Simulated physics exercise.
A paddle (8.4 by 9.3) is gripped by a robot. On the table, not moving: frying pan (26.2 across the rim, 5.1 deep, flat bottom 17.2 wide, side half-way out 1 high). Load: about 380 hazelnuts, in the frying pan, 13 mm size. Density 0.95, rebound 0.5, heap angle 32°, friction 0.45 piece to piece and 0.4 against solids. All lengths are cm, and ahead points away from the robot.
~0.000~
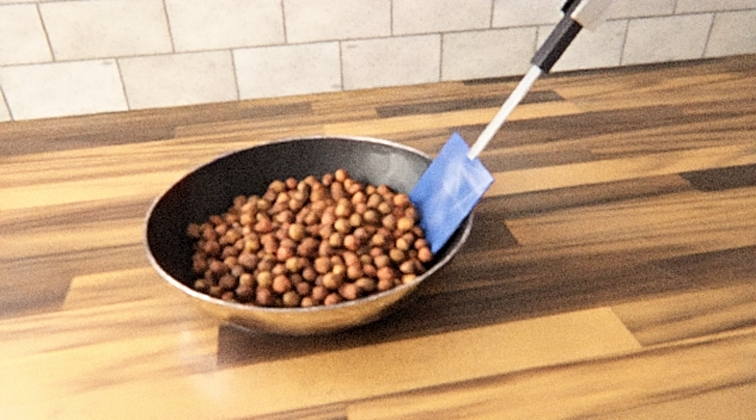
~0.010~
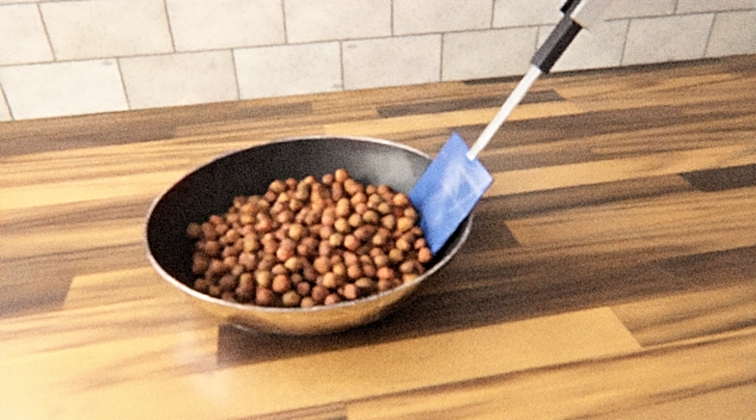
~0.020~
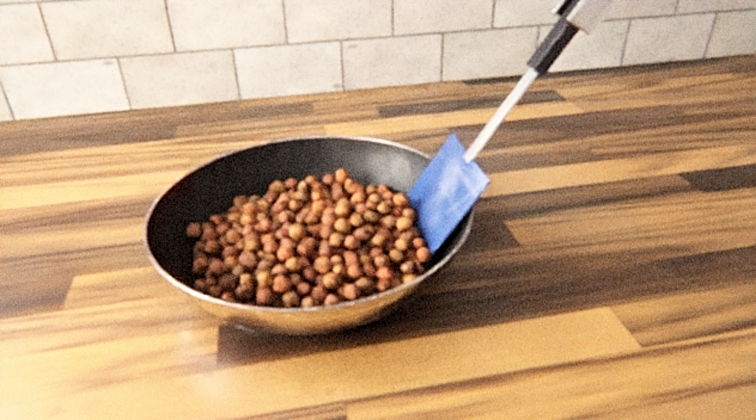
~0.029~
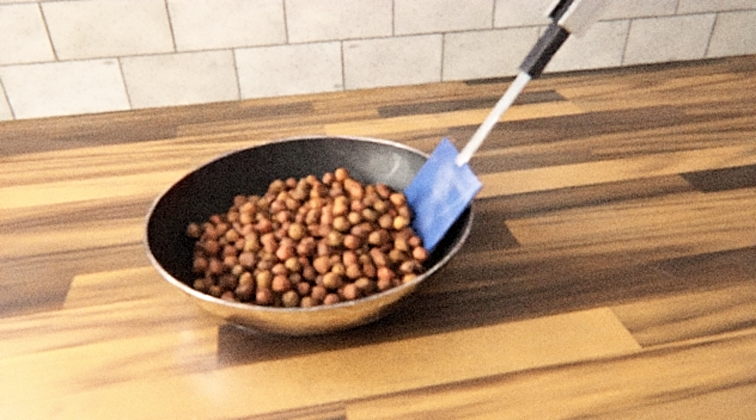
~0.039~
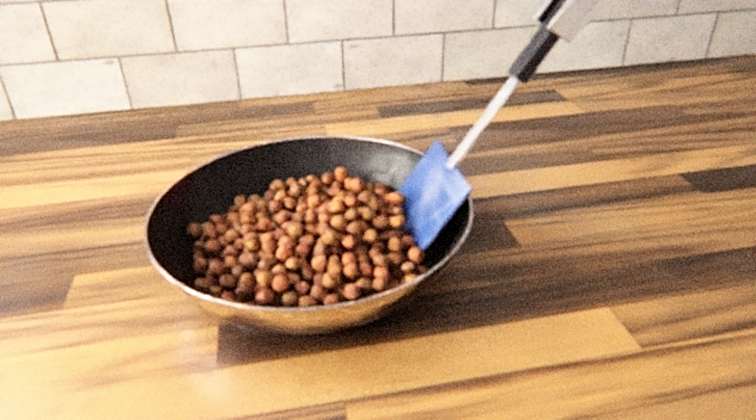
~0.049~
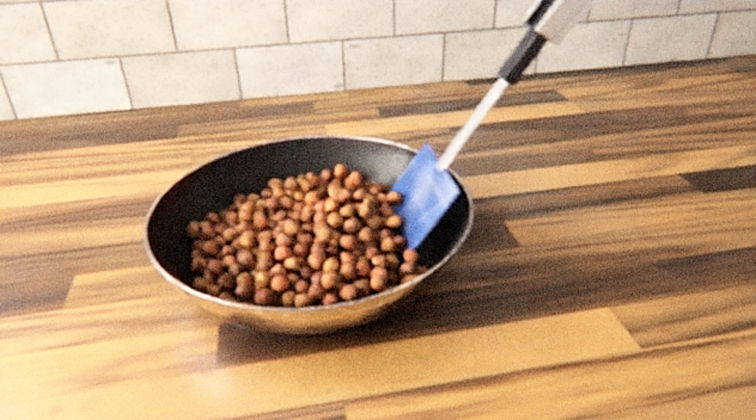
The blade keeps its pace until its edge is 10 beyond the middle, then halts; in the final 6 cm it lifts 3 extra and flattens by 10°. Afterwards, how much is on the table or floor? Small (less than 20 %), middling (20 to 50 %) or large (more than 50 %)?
Answer: Middling; 20 to 50 % of the hazelnuts finish on the table or floor.
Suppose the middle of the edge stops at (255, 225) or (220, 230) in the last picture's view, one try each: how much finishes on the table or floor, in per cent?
Some 5 and 20 per cent.
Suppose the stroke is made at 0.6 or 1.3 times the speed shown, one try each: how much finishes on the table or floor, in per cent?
About 30 and 40 per cent.
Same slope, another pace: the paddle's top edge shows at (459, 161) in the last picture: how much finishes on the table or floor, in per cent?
About 25 per cent.
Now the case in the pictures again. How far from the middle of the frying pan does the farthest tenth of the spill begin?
About 50 cm.
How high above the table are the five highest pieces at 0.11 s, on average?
Roughly 6 cm.
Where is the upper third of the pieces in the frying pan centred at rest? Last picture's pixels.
Near (258, 215).
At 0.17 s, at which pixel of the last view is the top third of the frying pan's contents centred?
At about (242, 222).
By 0.11 s, sloping 55°, highest piece 7 above the table; 382 in the frying pan.
By 0.17 s, sloping 53°, highest piece 7 above the table; 382 in the frying pan.
By 0.40 s, sloping 45°, highest piece 18 above the table; 251 in the frying pan, 26 on the table or floor, 105 on the blade or in flight.
By 1.45 s, sloping 45°, highest piece 4 above the table; 251 in the frying pan, 131 on the table or floor.
Final count, 251 in the frying pan, 131 on the table or floor. That is 34 % on the table or floor.
